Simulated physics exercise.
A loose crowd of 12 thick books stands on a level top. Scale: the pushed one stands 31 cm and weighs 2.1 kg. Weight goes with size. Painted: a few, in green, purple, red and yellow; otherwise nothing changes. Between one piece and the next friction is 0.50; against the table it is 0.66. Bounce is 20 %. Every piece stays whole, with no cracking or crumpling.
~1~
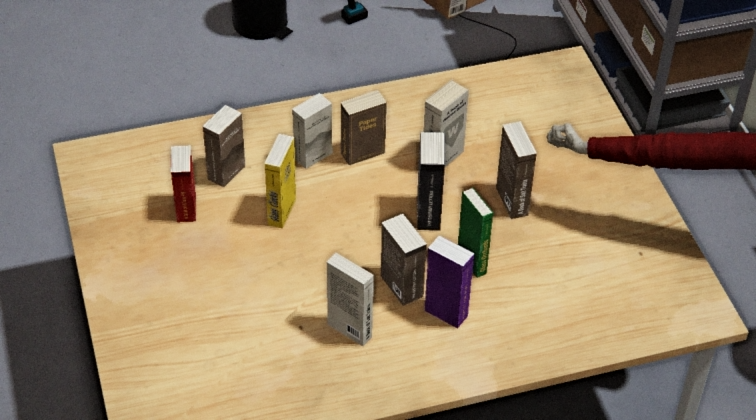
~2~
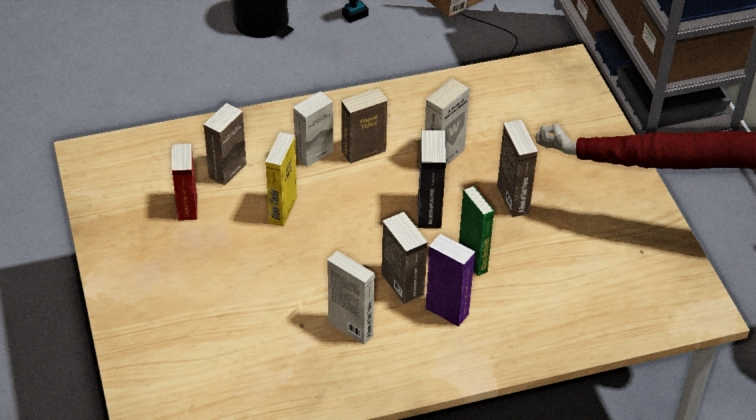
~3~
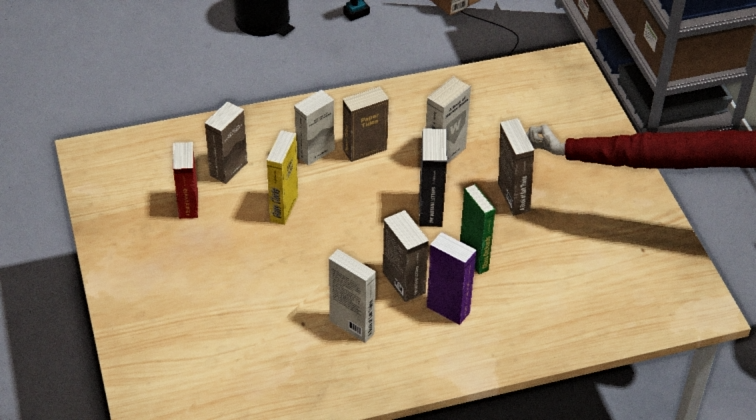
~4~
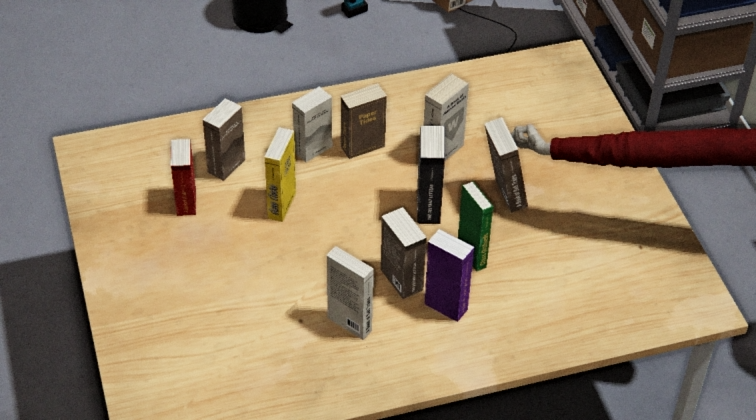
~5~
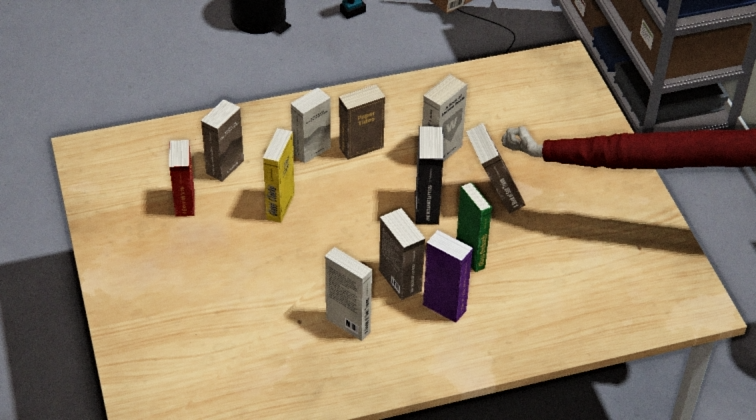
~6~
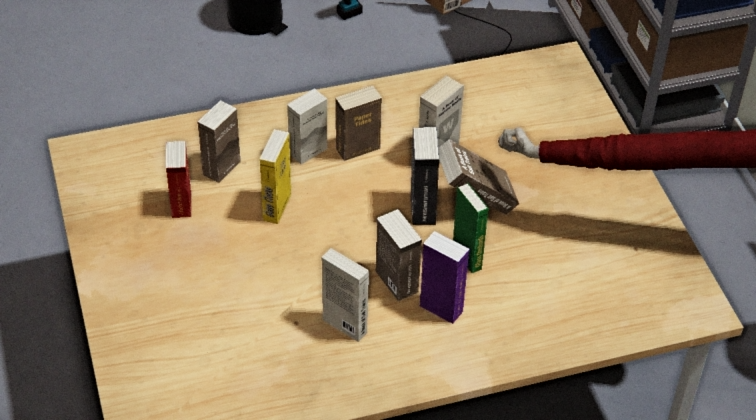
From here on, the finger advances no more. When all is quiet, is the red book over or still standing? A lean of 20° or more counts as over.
Result: Book upright.
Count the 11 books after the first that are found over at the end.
Count: 1.
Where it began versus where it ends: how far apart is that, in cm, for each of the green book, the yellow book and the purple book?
The green one ends 0 cm from where it began, the yellow one 0 cm, and the purple one 0 cm.
Then, 0.15 s past the last view, none of the 11 other books over, 1 disturbed; red book unmoved.
Then, 0.37 s past the last view, 1 of the 11 other books over; red book unmoved.
In the end, 1 of the 11 other books over; red book unmoved; green book unmoved; purple book unmoved. Ten left standing. From the last view, middles, red book near (179, 180), green book near (470, 229).
